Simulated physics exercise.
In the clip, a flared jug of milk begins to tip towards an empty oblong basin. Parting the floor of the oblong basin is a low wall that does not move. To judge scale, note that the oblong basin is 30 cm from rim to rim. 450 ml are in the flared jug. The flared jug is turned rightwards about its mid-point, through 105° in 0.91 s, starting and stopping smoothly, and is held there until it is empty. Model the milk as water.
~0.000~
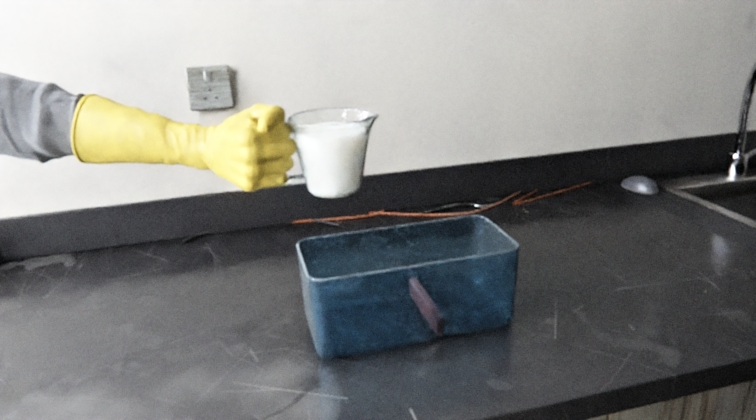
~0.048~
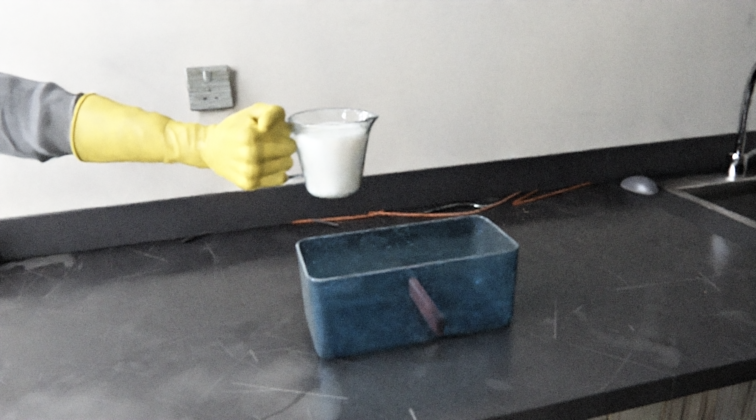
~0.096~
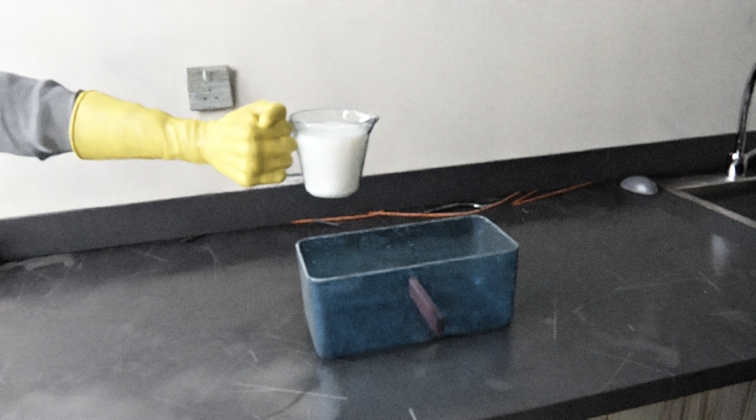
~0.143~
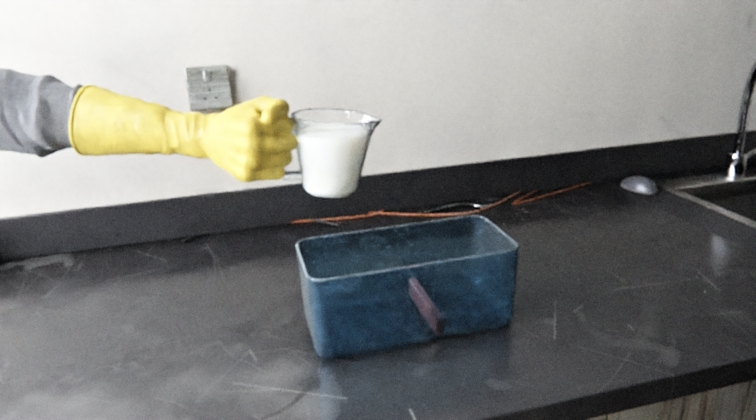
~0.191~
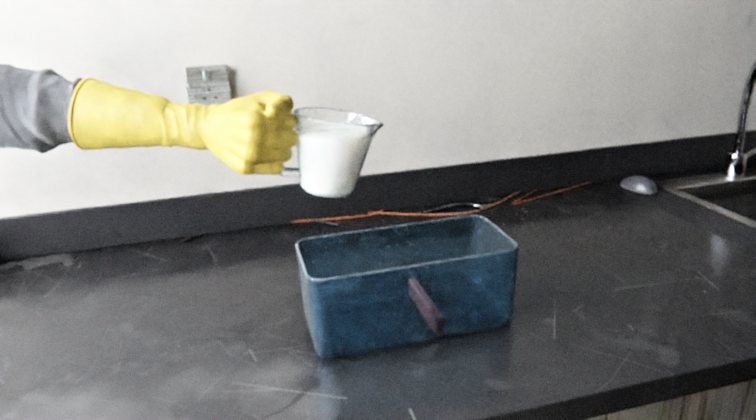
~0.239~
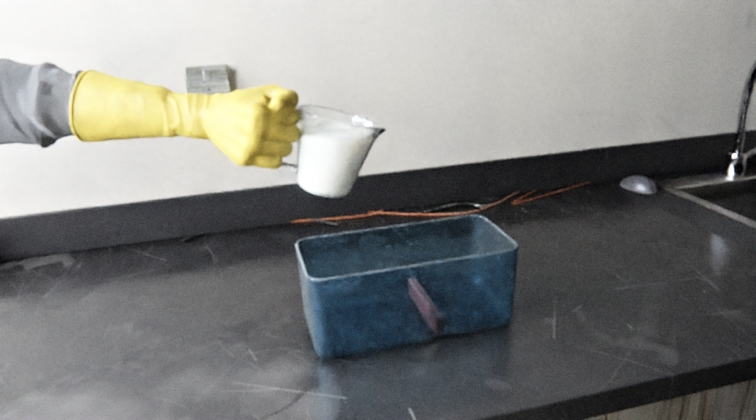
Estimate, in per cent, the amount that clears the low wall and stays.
Roughly 58 percent.
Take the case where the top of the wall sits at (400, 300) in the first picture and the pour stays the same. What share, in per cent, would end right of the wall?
90 per cent.
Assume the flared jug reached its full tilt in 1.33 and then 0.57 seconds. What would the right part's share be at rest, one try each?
Respectively 65 and 40 %.
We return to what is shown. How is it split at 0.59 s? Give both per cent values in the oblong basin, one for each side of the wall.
About 1 left, 10 right.
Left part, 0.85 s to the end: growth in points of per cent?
Around 18 in a hundred.
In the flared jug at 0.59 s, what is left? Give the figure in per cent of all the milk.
62 %.
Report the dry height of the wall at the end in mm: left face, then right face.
Measured: Left around 22 mm, right around 12 mm.
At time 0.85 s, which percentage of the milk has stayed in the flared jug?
About 10 percent.
Then, 0.59 s in, the tilt is 76° and 63 per cent is still to pour, 1 is left of the wall and 9 right of it.
Then, 0.85 s in, the tilt is 104° and 9 per cent is still to pour, 22 is left of the wall and 53 right of it.
Then, 1.12 s in, the tilt is 105° and 0 per cent is still to pour, 41 is left of the wall and 58 right of it.
Then, 1.41 s in, the tilt is 105° and 0 per cent is still to pour, 41 is left of the wall and 58 right of it.
Finally, 41 per cent lies left of the wall, 58 right of it and 1 outside.
